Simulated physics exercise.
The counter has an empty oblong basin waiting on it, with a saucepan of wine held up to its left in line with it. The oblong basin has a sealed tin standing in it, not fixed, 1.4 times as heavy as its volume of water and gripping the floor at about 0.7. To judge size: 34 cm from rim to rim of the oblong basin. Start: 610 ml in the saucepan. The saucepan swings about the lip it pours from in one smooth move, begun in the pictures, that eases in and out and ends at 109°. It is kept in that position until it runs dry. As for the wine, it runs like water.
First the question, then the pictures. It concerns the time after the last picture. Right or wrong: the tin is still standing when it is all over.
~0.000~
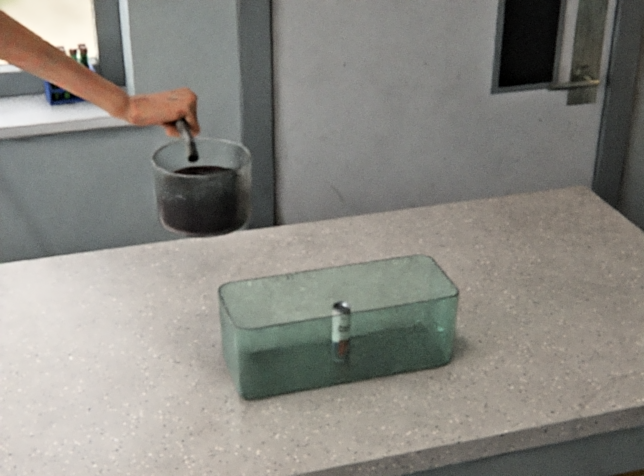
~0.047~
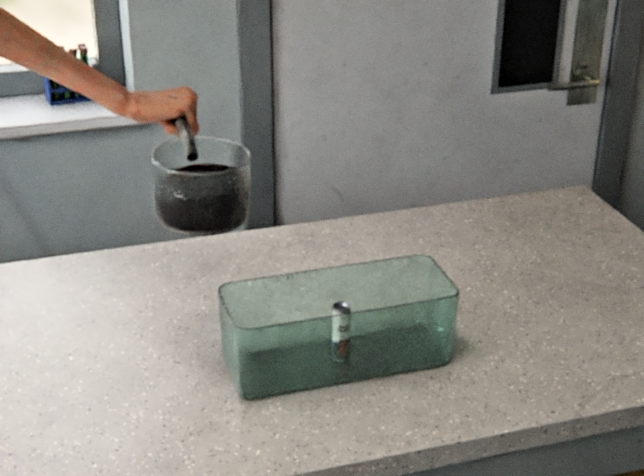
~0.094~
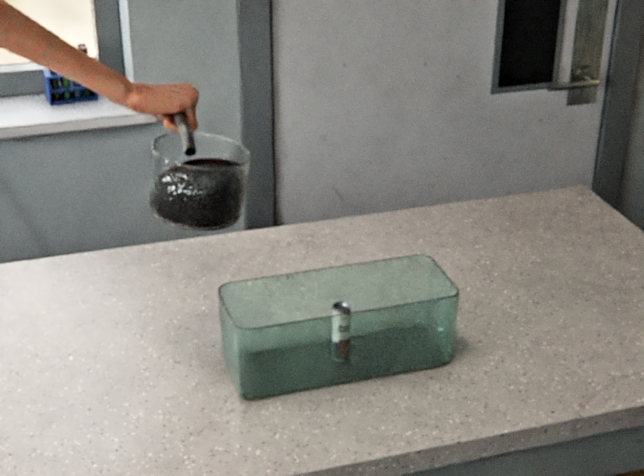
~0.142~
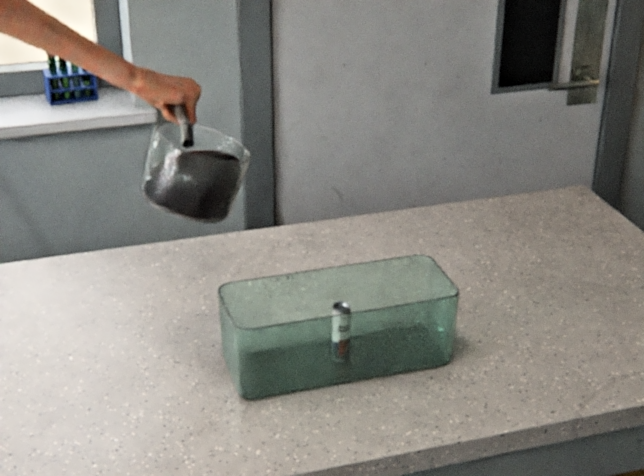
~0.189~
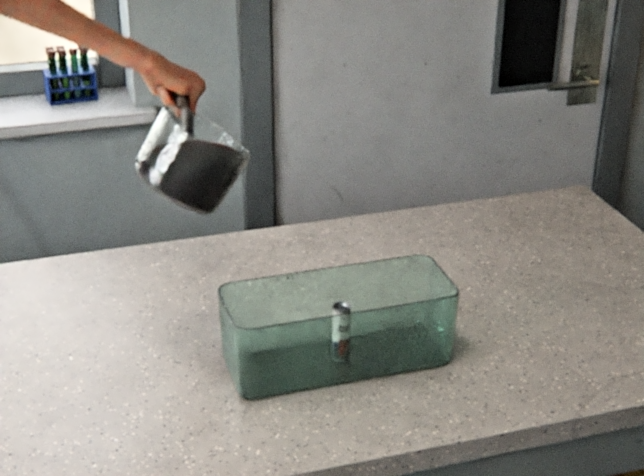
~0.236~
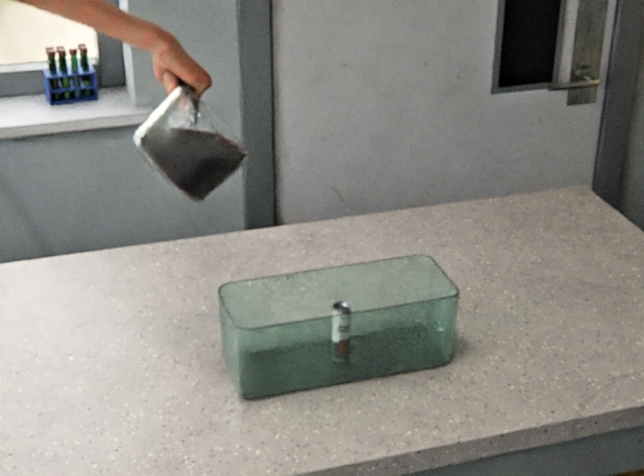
Right, it is still standing.
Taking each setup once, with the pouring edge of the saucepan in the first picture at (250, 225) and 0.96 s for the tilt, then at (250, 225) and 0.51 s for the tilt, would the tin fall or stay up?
First it topples; then it goes over.
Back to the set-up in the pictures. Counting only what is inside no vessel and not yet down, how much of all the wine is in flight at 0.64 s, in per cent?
Close to 60 per cent.
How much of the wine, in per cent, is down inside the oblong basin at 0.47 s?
Close to 0 in a hundred.
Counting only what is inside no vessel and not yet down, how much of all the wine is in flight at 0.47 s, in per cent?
At that moment, about 46 percent.
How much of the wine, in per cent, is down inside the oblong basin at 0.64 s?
Some 32 percent of the total.
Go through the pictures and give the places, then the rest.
It leans 0°; its right rim is at (249, 153); the wine meets the walls at (157, 187) and (247, 177); the oblong basin's rim runs from (226, 308) to (445, 275); the tin's top is at (342, 308), in the first picture.
It leans 2°; its right rim is at (249, 153); the wine meets the walls at (156, 187) and (246, 173), in the second picture.
It leans 9°; its right rim is at (249, 153); the wine meets the walls at (151, 185) and (243, 166), in the third picture.
It leans 20°; its right rim is at (248, 153); the wine meets the walls at (145, 176) and (243, 160), in the fourth picture.
It leans 33°; its right rim is at (248, 153); the wine meets the walls at (139, 157) and (242, 153), in the fifth picture.
It leans 48°; its right rim is at (247, 153); the wine meets the walls at (138, 133) and (244, 147), in the sixth picture.
By 0.47 s the tilt is 107° and 55 per cent is still to pour; the tin stands where it began.
By 0.64 s the tilt is 109° and 7 per cent is still to pour; the tin stands where it began.
By 0.82 s the tilt is 109° and 0 per cent is still to pour; the tin stands where it began.
By 1.01 s the tilt is 109° and 0 per cent is still to pour; the tin stands where it began.
At rest the tin stands where it began.
